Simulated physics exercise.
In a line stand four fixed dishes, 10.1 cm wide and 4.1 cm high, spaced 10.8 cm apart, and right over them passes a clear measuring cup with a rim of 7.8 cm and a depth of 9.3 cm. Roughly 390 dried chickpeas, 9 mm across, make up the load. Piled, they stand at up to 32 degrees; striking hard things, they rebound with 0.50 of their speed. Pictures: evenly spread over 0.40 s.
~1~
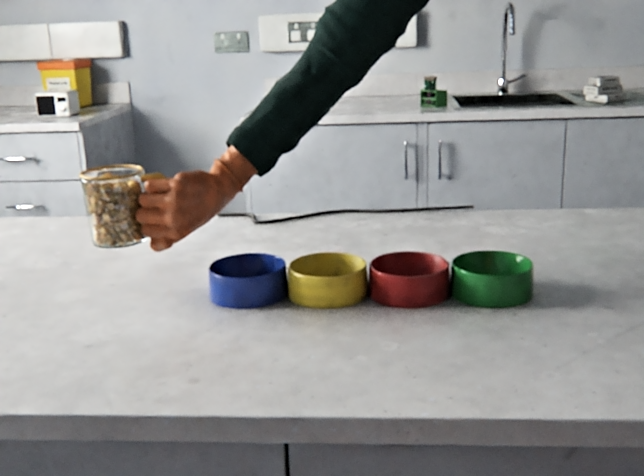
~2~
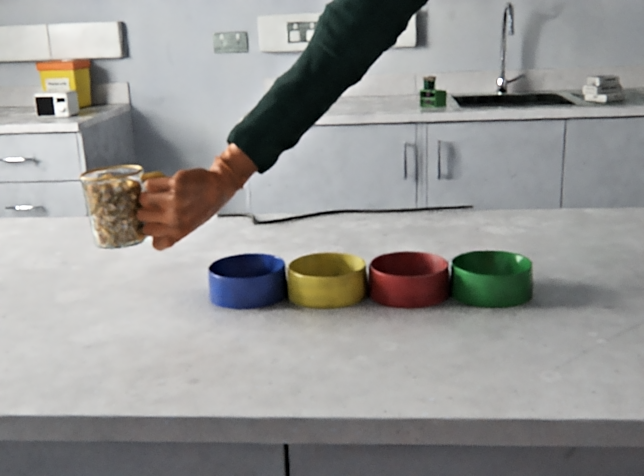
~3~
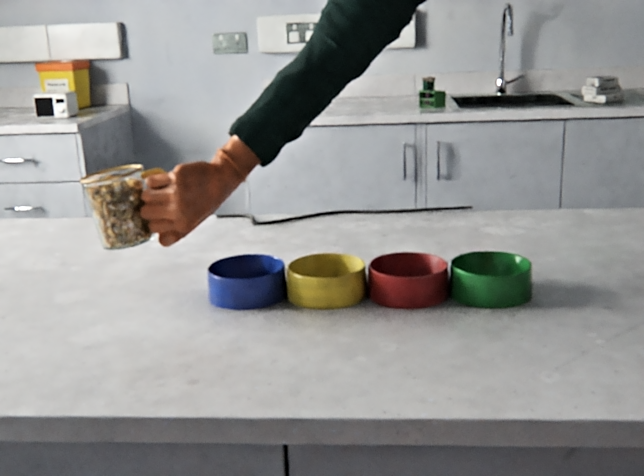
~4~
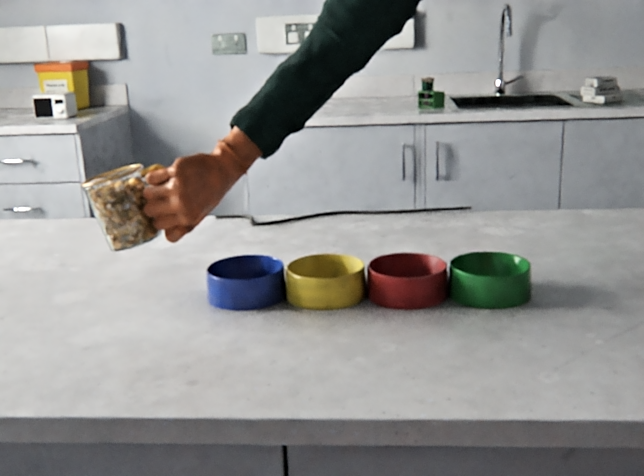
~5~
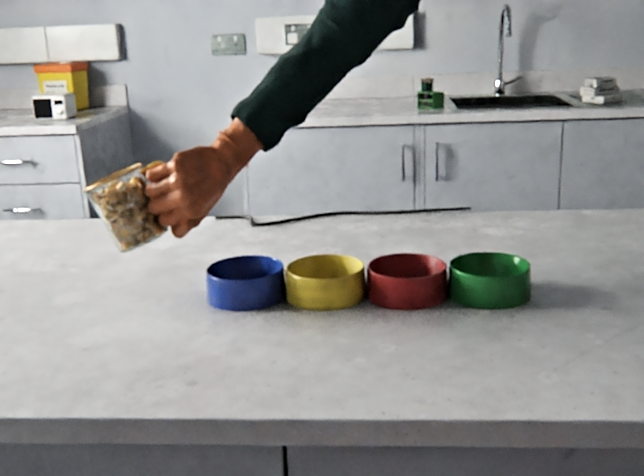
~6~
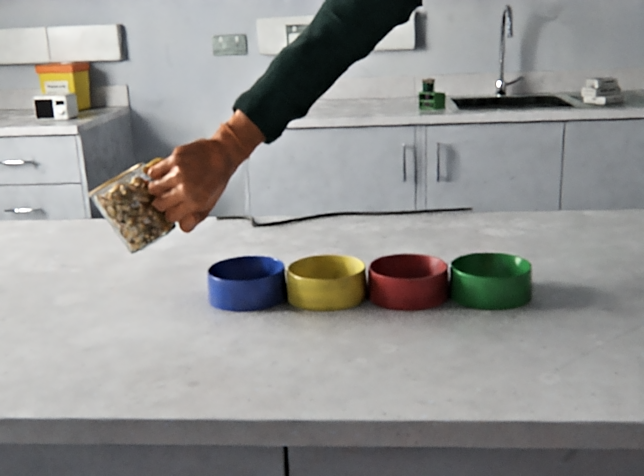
A hand in a dark green sleeve, reaching in from the top, holds a clear cup of small tan pieces at the left and gradually tilts it leftward, shifting it very slightly right. Below and to the right, blue, yellow, red and green dishes sit in a row on a pale grey counter. The kitchen-like room, with a sink and cupboards behind, is seen from the front, slightly above, in a nearly still view.
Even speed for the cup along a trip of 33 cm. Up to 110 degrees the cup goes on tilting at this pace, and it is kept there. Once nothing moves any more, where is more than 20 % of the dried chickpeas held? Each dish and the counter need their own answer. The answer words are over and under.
Red: Under. Blue: Under. Green: Under. Yellow: Under. Counter: Over.
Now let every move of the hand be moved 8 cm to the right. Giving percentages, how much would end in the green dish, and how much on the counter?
Shares in that case - green 0 / counter 20.
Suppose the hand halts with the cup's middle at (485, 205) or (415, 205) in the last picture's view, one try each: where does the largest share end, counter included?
On the first run most goes to counter, and on the second to counter.
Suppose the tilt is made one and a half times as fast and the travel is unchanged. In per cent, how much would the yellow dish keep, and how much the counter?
In that case you'd see yellow at 0 and the counter at 100.
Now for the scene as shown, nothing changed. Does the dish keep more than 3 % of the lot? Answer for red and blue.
Checking red: It falls short; checking blue: It clears.
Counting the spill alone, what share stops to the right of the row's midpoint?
Share: About 0 in a hundred.
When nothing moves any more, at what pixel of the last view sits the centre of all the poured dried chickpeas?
When it all comes to rest, the middle is near (174, 294).
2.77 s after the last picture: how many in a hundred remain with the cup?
That would be some 0 per cent.
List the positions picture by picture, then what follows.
Cup at (116, 207), tilt 0 degrees, lip at (83, 173), moved 0.0 cm; middle of the pieces at (117, 207); blue dish at (247, 265); yellow dish at (327, 265); red dish at (409, 264); green dish at (492, 263), in the first frame.
Cup at (117, 207), tilt 2 degrees, lip at (83, 174), moved 0.2 cm; middle of the pieces at (118, 208), in the second frame.
Cup at (121, 208), tilt 8 degrees, lip at (84, 178), moved 0.8 cm; middle of the pieces at (122, 208), in the third frame.
Cup at (124, 208), tilt 14 degrees, lip at (85, 183), moved 1.5 cm; middle of the pieces at (126, 209), in the fourth frame.
Cup at (129, 209), tilt 20 degrees, lip at (87, 188), moved 2.1 cm; middle of the pieces at (130, 209), in the fifth frame.
Cup at (135, 209), tilt 26 degrees, lip at (92, 192), moved 2.8 cm; middle of the pieces at (136, 209); blue dish at (246, 268); yellow dish at (326, 267); red dish at (408, 266); green dish at (491, 265), in the sixth frame.
Then, 1.66 s after the last picture, tilt 110 degrees; cup holds 10 %.
Then, 2.77 s after the last picture, tilt 110 degrees; cup holds 0 %, blue 10 %.
Then, 3.84 s after the last picture, tilt 110 degrees; cup holds 0 %, blue 10 %.
In the end, red 0 %, blue 10 %, green 0 %, yellow 0 %, counter 90 %.
